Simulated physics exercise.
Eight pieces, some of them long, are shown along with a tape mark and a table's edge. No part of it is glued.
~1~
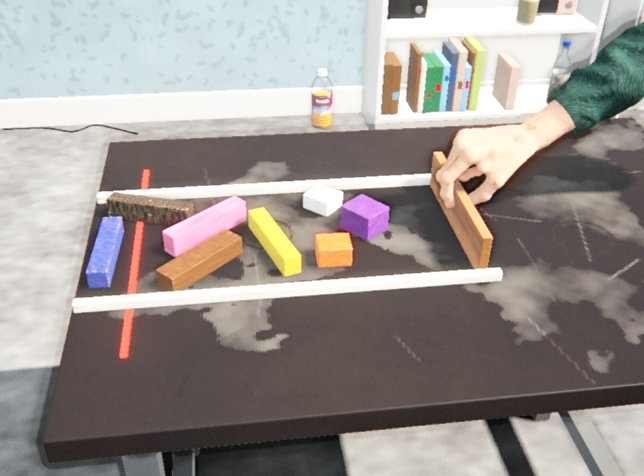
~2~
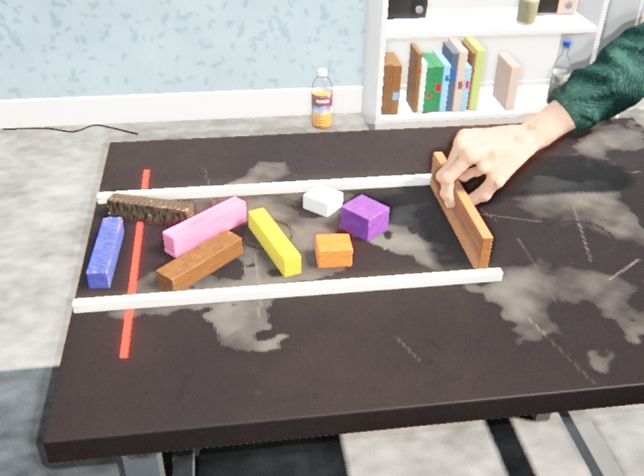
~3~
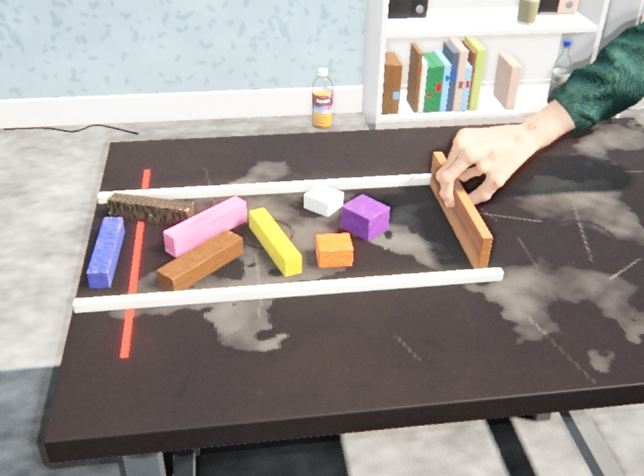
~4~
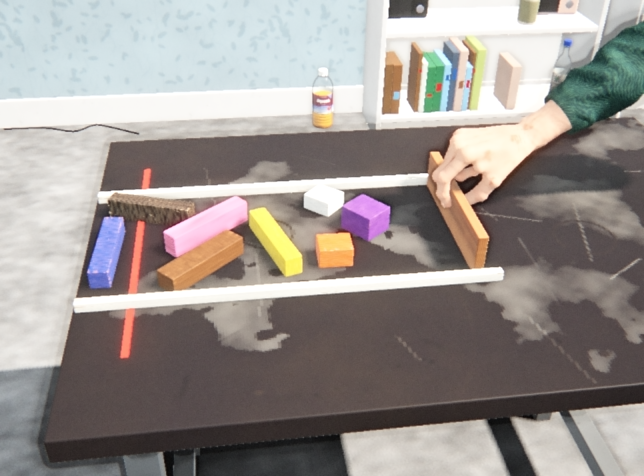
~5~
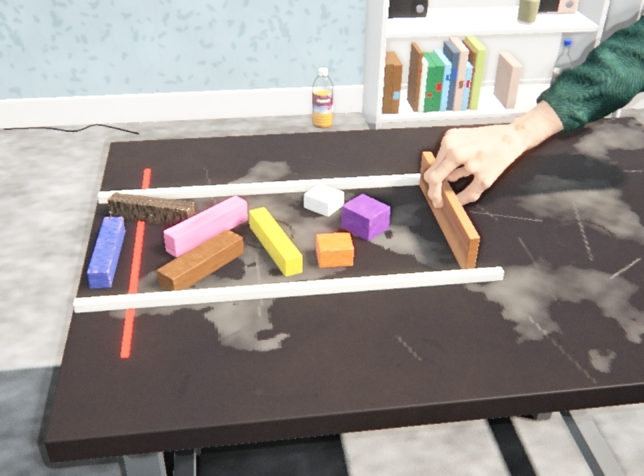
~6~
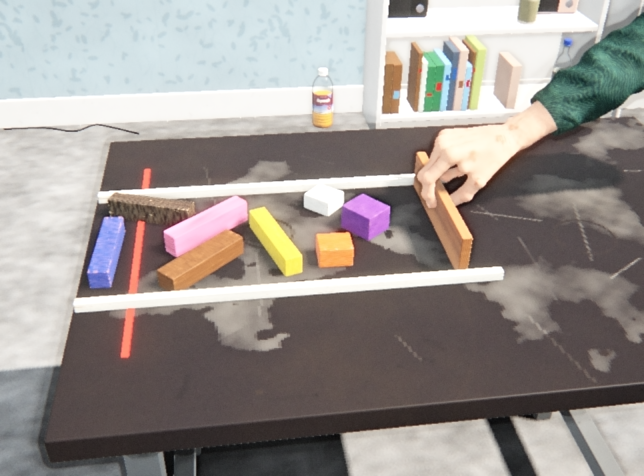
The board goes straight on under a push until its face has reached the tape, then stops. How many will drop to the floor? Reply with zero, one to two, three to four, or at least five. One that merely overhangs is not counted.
It comes to three to four.
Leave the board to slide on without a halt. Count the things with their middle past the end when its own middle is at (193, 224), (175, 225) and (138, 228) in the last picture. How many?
1, 2 and 4.
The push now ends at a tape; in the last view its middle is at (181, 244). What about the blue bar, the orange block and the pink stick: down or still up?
The blue bar topples off, the orange block stays put, and the pink stick stays put.
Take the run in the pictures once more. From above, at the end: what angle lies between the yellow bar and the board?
Out of line by around 0°.
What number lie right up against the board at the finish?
3 end up touching it.
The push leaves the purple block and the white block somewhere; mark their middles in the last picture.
Result: One about (121, 227), other about (128, 206).
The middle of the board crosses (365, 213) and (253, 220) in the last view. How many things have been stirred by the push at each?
Note: First position 1; second position 7.
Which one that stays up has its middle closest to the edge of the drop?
Yellow bar.
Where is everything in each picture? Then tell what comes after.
Blue bar (106, 251); black bar (151, 210); brown bar (201, 261); board (458, 208); tape (137, 247), in the first frame.
Black bar (151, 210); purple block (365, 218), in the second frame.
Brown bar (201, 261); pink stick (207, 226), in the third frame.
Blue bar (107, 251); yellow bar (274, 241), in the fourth frame.
Black bar (152, 210); board (446, 208), in the fifth frame.
Blue bar (107, 251); black bar (152, 210); brown bar (202, 261); board (440, 209); tape (138, 246), in the sixth frame.
Early on, none off yet; blue bar at rest near (107, 251); black bar at rest near (152, 210); brown bar at rest near (202, 261).
A while later, none off yet; blue bar at rest near (107, 251); black bar travelled a little near (132, 207); brown bar travelled a little near (147, 264).
Finally, the number that fall off is three or four; lost, pink stick, brown bar, black bar and blue bar.
